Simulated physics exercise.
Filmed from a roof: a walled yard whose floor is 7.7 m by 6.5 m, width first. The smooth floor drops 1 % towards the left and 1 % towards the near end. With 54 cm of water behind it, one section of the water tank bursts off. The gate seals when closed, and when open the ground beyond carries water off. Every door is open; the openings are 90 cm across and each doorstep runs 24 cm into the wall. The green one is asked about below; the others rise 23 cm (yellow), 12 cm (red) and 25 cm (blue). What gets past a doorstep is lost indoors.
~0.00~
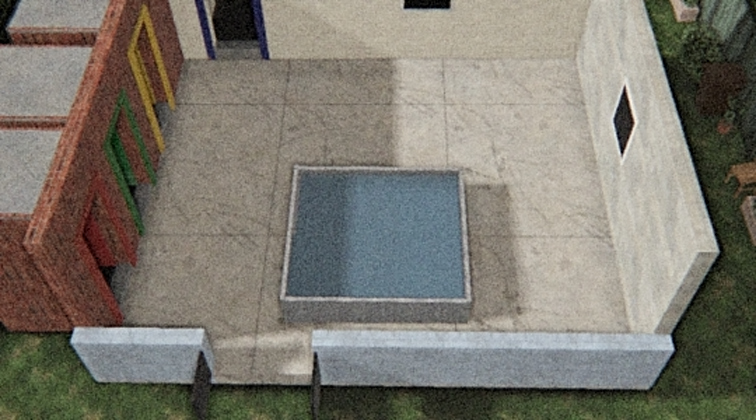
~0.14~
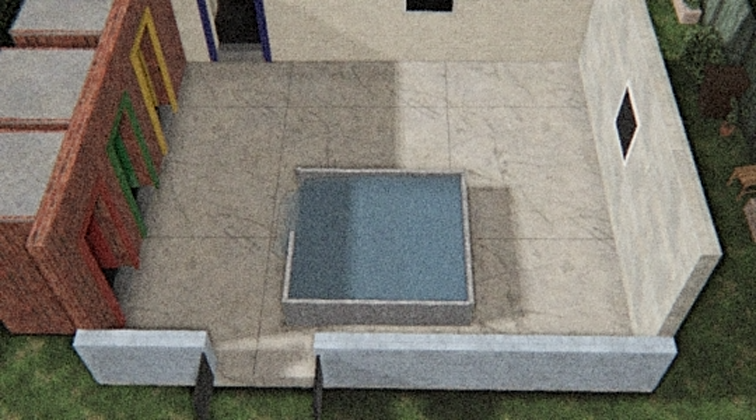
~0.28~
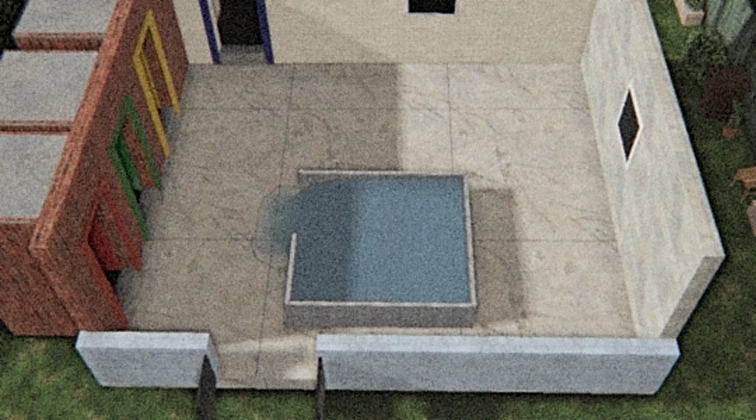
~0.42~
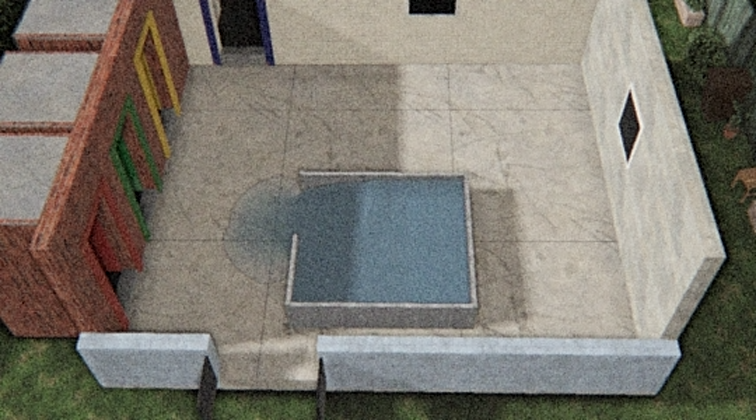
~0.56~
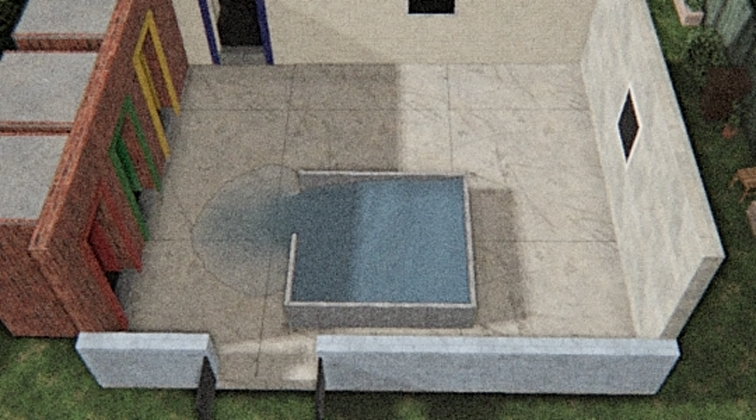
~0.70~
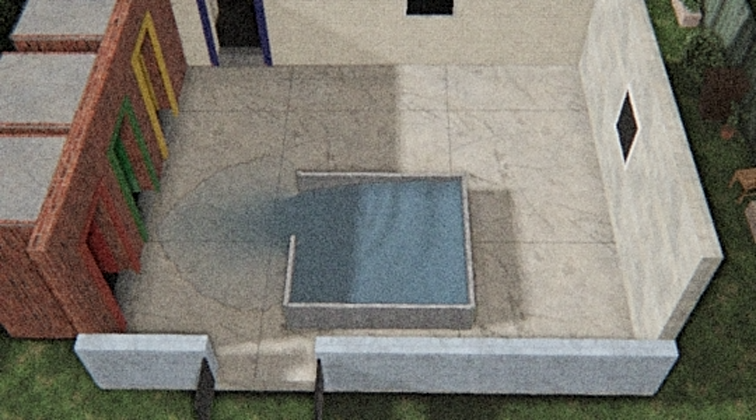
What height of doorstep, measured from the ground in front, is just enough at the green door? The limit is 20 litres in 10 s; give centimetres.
About 27 cm.
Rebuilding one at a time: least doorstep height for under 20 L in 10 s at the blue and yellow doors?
Roughly 13.0 cm at blue and 13.0 cm at yellow.
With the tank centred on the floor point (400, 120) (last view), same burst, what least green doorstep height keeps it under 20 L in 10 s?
Then roughly 7.5 cm.
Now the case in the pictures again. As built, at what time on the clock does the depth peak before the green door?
At about 2.2 s.
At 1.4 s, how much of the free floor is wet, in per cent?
Near 20 per cent is wet.
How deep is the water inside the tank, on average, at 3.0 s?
Roughly 32 cm on average.
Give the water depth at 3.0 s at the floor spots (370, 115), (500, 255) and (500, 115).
About 0, 0 and 0 cm.
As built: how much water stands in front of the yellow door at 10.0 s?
Roughly 11.5 cm deep.
After 1.4 s water covers 20 % of the floor, deepest (32 cm) near (289, 218); 21 cm at the green door, 35 litres in over its 11 cm doorstep.
After 3.0 s water covers 30 % of the floor, deepest (30 cm) near (149, 226); 29 cm at the green door, 215 litres in over its 11 cm doorstep.
After 10.0 s water covers 95 % of the floor, deepest (16 cm) near (116, 364); 14 cm at the green door, 423 litres in over its 11 cm doorstep.
At the green door as built, the water arrived by 0.8 s and peaked near 31 cm at 2.2 s.
Run again over the same 10 s with other heights there, 75 litres in over 21.5 cm, 7 litres over 29 cm. The limit of 20 litres is kept from about 27 cm up.
